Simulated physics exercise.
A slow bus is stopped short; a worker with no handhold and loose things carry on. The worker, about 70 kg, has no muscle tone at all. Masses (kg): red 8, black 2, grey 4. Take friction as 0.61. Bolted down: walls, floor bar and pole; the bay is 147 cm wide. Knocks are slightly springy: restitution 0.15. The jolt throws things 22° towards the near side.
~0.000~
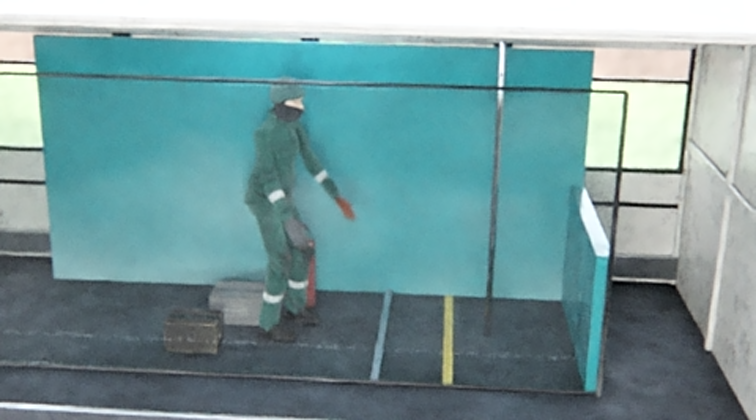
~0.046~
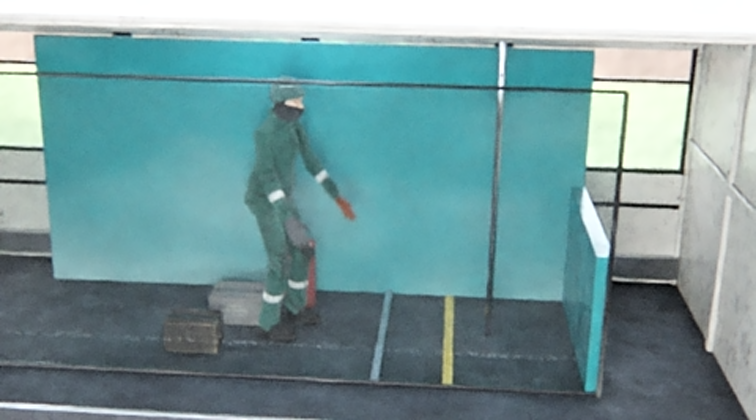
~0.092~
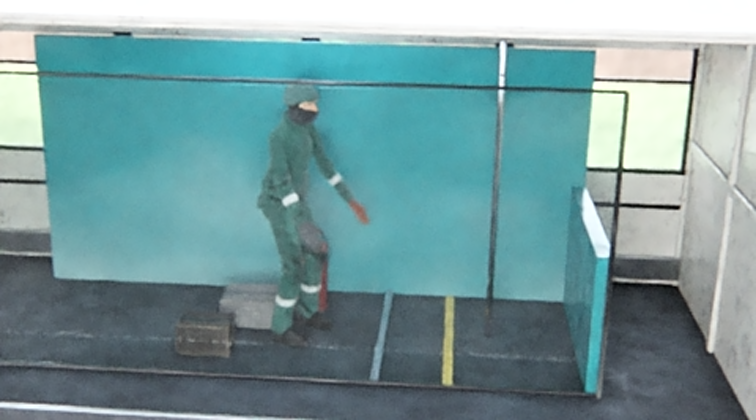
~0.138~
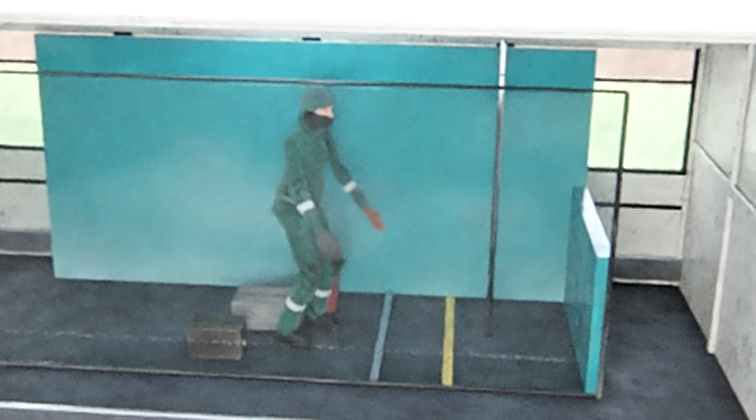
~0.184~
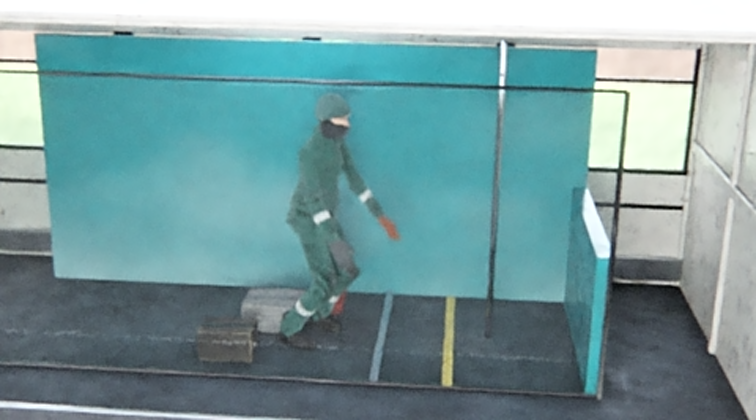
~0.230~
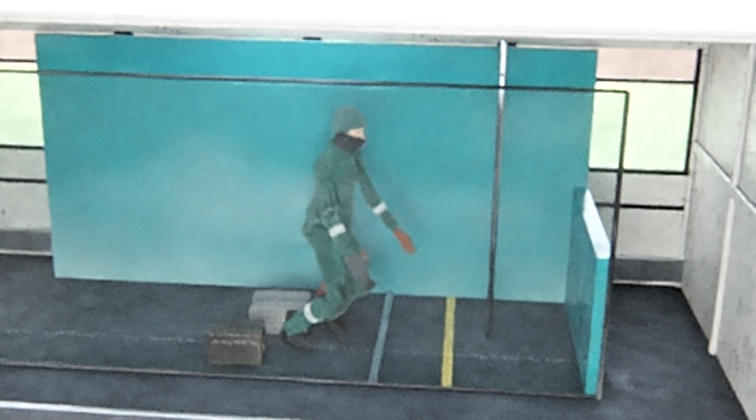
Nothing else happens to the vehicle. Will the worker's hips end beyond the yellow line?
The worker's hips cross the yellow line.
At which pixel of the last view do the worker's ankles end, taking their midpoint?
Near (355, 321).
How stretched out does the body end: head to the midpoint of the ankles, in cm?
Some 140 cm apart.
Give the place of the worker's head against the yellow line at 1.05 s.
About 75 cm past it.
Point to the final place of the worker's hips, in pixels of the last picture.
Around (476, 352).
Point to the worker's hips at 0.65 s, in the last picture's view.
Around (433, 309).
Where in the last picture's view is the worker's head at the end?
At about (563, 358).
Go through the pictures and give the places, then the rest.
The first frame shows worker's hips (272, 197), worker's head (283, 108), yellow line (448, 377).
The second frame shows worker's hips (272, 197), worker's head (283, 108).
The third frame shows worker's hips (285, 200), worker's head (297, 111).
The fourth frame shows worker's hips (300, 206), worker's head (312, 117).
The fifth frame shows worker's hips (314, 215), worker's head (328, 126).
The sixth frame shows worker's hips (330, 227), worker's head (344, 138), yellow line (447, 380). Everything loose set off at about 2.5 m/s.
After 0.40 s the worker's hips are 44 cm short of the yellow line, near (384, 285) in the last picture's view.
After 0.65 s the worker's hips are 11 cm short of the yellow line, near (433, 309) in the last picture's view; the worker's head 45 cm past the yellow line.
After 1.05 s the worker's hips are 18 cm past the yellow line, near (476, 350) in the last picture's view; the worker's head 73 cm past the yellow line.
After 2.0 s, black carton stops short of the yellow line; grey carton stops short of the yellow line; worker's hips cross the yellow line; worker's head crosses the yellow line.
